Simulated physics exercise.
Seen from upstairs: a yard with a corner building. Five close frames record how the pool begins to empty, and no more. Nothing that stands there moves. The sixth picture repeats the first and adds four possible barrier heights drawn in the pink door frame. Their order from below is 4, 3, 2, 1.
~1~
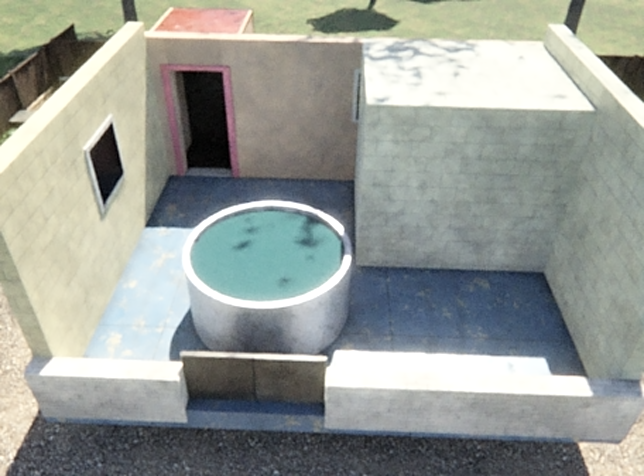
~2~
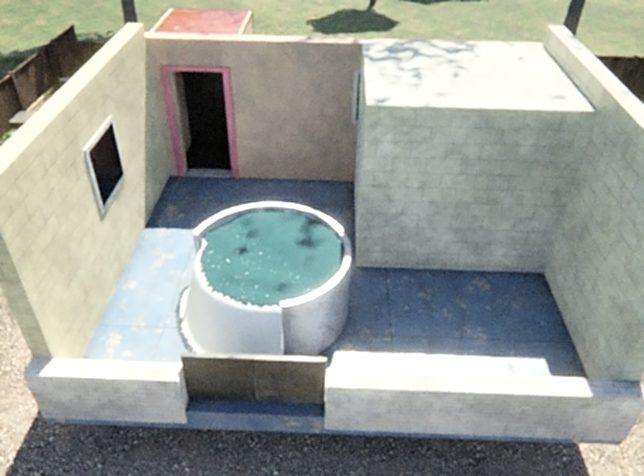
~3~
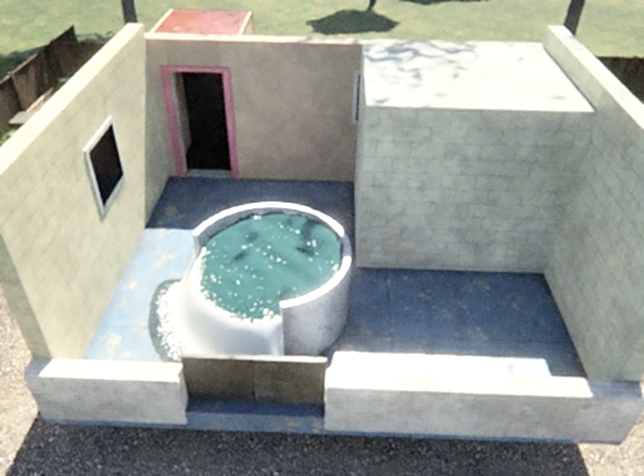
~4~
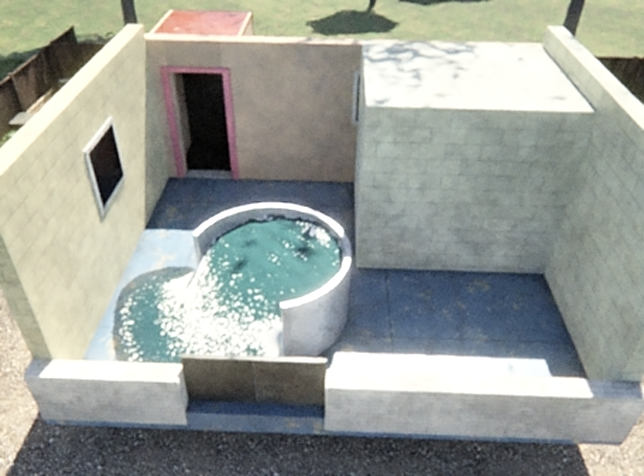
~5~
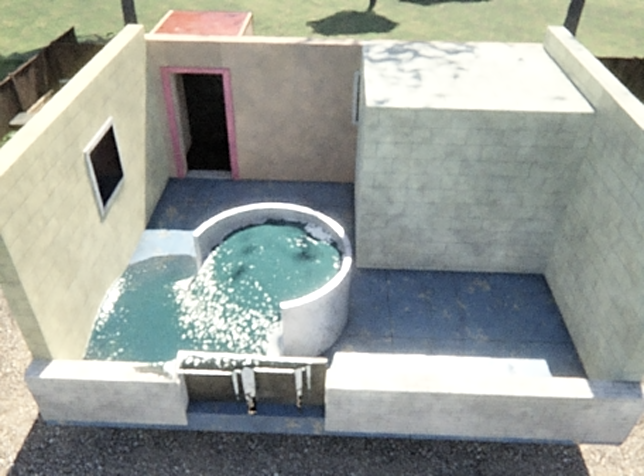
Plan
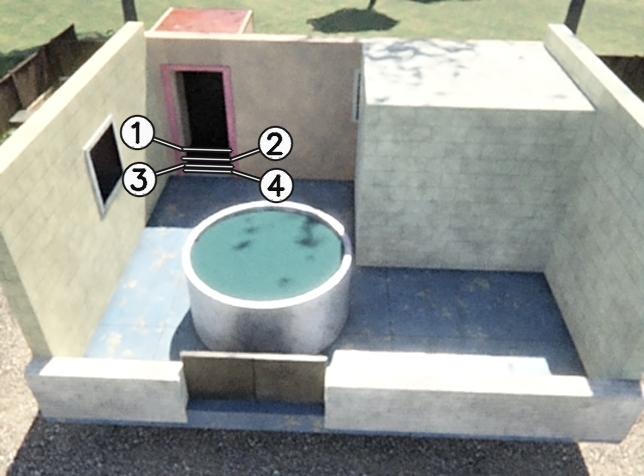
Water pours through the round pool's broken wall and spreads left across the walled yard.
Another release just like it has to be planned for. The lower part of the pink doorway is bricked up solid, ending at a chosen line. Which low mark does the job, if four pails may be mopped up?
Take 2.
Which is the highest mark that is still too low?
That would be 3.
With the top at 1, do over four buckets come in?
No, that is safe.
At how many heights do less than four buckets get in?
Two.
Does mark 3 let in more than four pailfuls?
Yes, that goes wrong.
In white, 1 at (206, 149); 2 at (207, 159); 3 at (208, 166); 4 at (208, 171); from the bottom up 4, 3, 2, 1.
If 1 is chosen, nothing gets over.
If 2 is chosen, a bucket or two gets in.
If 3 is chosen, about 12 bucketfuls get in.
If 4 is chosen, dozens of bucketfuls pour in.
